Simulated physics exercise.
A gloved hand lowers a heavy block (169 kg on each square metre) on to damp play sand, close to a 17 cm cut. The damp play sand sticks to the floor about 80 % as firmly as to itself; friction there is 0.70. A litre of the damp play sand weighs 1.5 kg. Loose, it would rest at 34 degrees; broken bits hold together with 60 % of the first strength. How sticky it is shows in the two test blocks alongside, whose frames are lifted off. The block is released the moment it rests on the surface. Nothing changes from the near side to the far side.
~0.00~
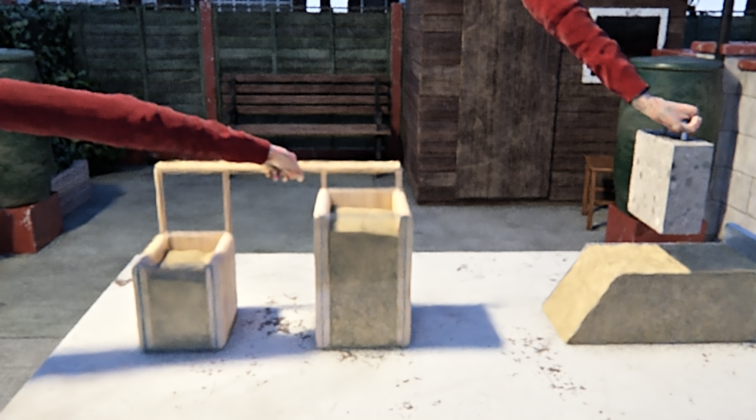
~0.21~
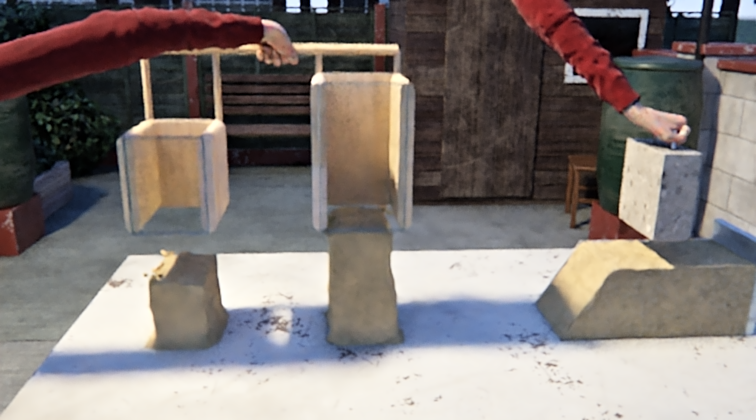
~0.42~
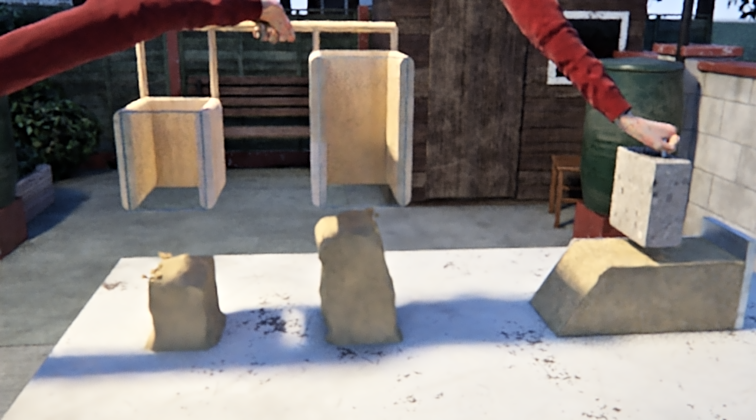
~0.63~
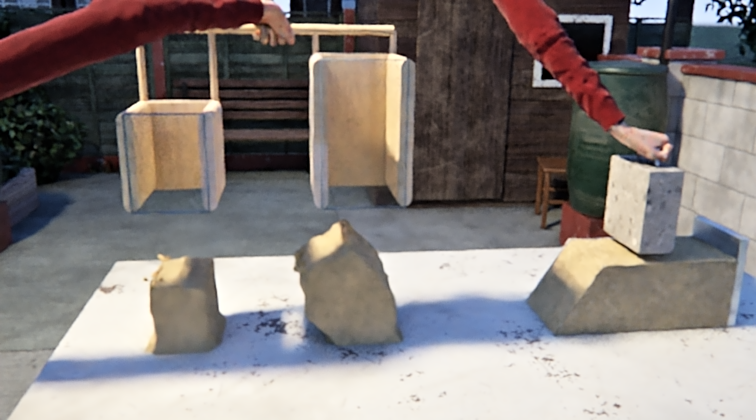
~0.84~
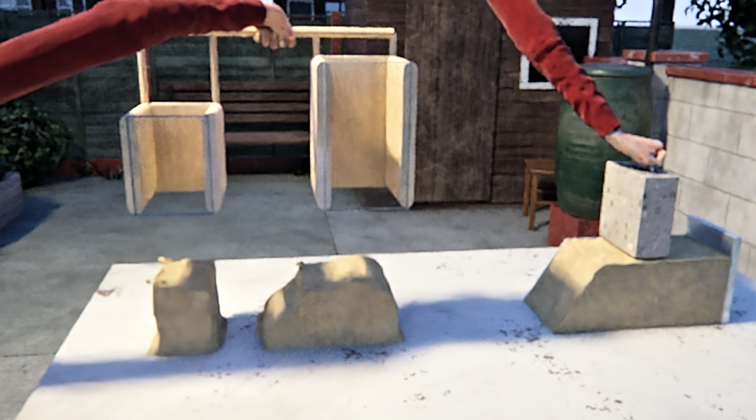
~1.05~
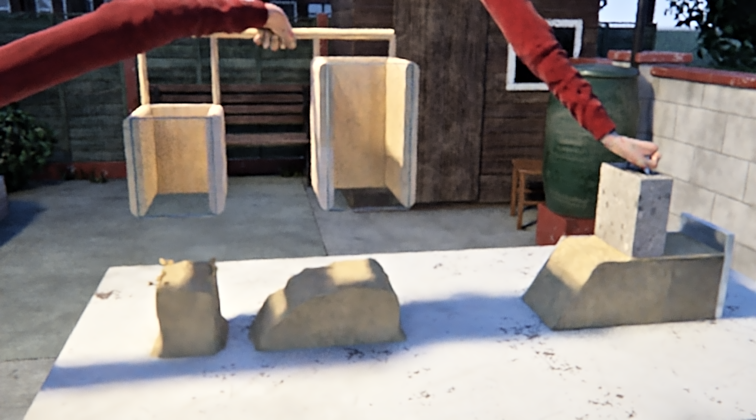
Two joined wooden molds rose in one hand, uncovering sand blocks, and the taller one slumped leftward into a low heap while another hand lowered a speckled block onto the sloped sand at right.
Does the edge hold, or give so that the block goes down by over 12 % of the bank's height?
The bank bears.
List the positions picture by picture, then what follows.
In the first frame, highest point of the damp play sand at (725, 273); test blocks 17 cm, 28 cm high (left to right).
In the second frame, highest point of the damp play sand at (715, 268); test blocks 17 cm, 27 cm high (left to right).
In the third frame, highest point of the damp play sand at (706, 264); test blocks 17 cm, 26 cm high (left to right).
In the fourth frame, highest point of the damp play sand at (699, 263); test blocks 17 cm, 24 cm high (left to right).
In the fifth frame, highest point of the damp play sand at (694, 261); test blocks 17 cm, 16 cm high (left to right).
In the sixth frame, highest point of the damp play sand at (689, 257); test blocks 17 cm, 15 cm high (left to right).
By 1.21 s, the block is down by 0 % of the bank's height and stands upright.
By 1.40 s, the block is down by 0 % of the bank's height and stands upright.
By 1.59 s, the block is down by 0 % of the bank's height and stands upright.
By 1.78 s, the block is down by 0 % of the bank's height and stands upright.
By 2.15 s, at the end, the block is down by 0 % of the bank's height and stands upright.
